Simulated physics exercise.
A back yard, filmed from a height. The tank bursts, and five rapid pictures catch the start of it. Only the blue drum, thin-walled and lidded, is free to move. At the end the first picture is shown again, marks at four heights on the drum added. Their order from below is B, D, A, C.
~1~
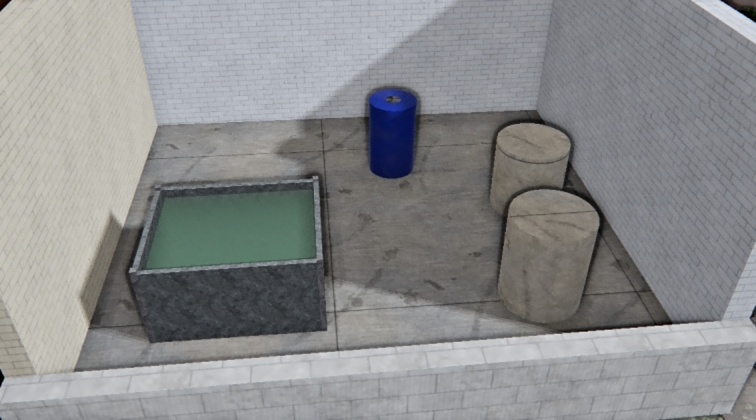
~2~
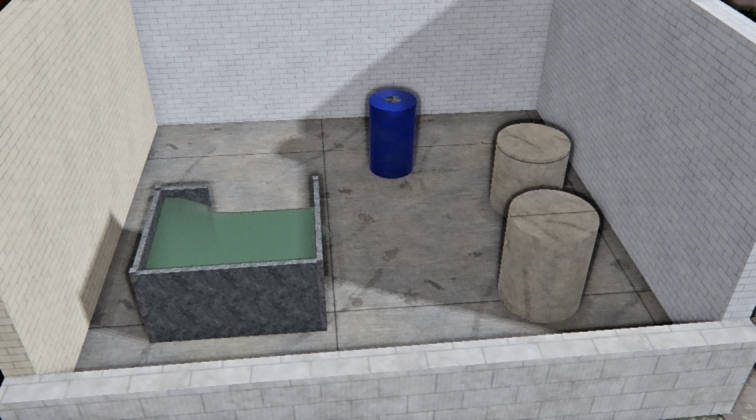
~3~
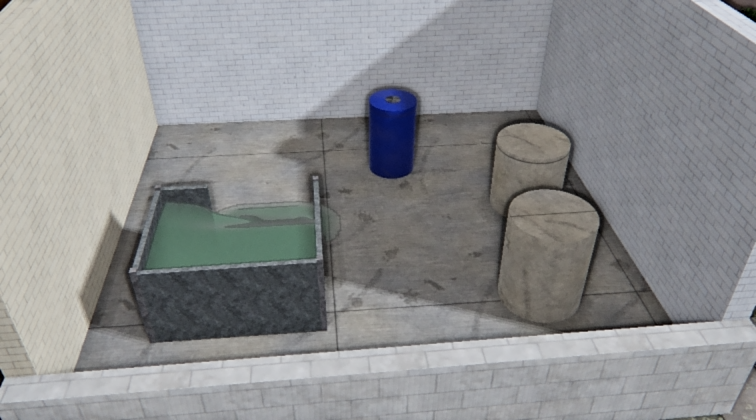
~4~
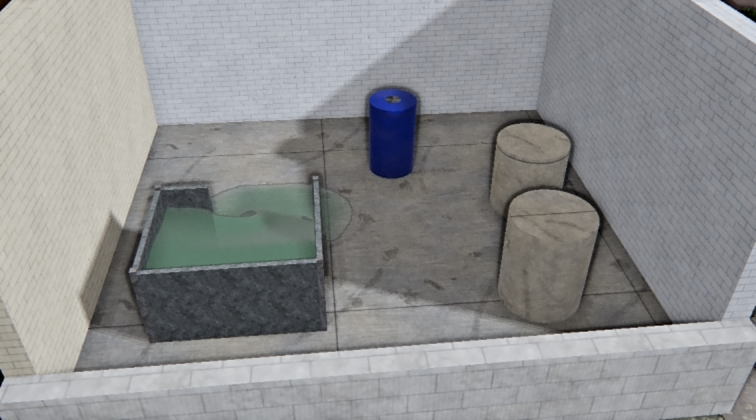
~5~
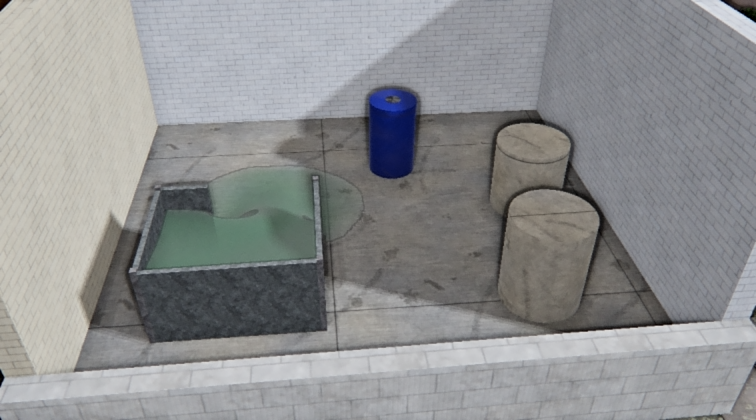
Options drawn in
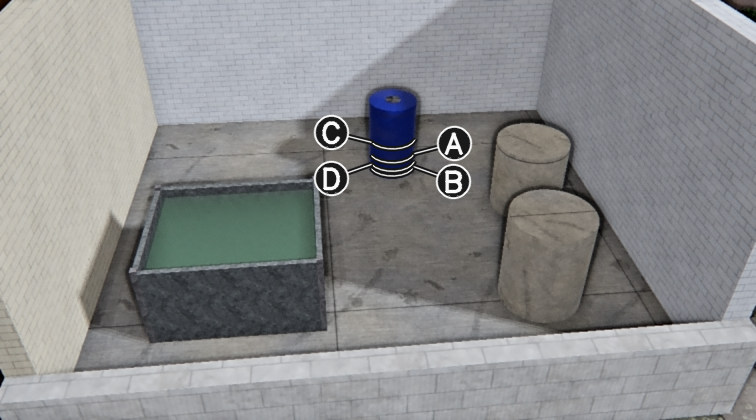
In a walled yard, green water pours through a gap in the dark tank's back wall, spreading across the paving behind it.
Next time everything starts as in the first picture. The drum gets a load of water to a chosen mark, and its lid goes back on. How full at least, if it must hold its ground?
It is A.
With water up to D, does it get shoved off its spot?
Yes.
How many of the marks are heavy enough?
Two.
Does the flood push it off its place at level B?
Yes, that goes wrong.
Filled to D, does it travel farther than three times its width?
No.
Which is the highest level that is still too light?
D it is.
In white, A at (394, 162); B at (394, 175); C at (395, 148); D at (394, 171); from the bottom up B, D, A, C.
With A, it shifts by a finger or two and stays.
With B, it is pushed about 4 times its own width away.
With C, it does not move.
With D, it is pushed about its own width away.
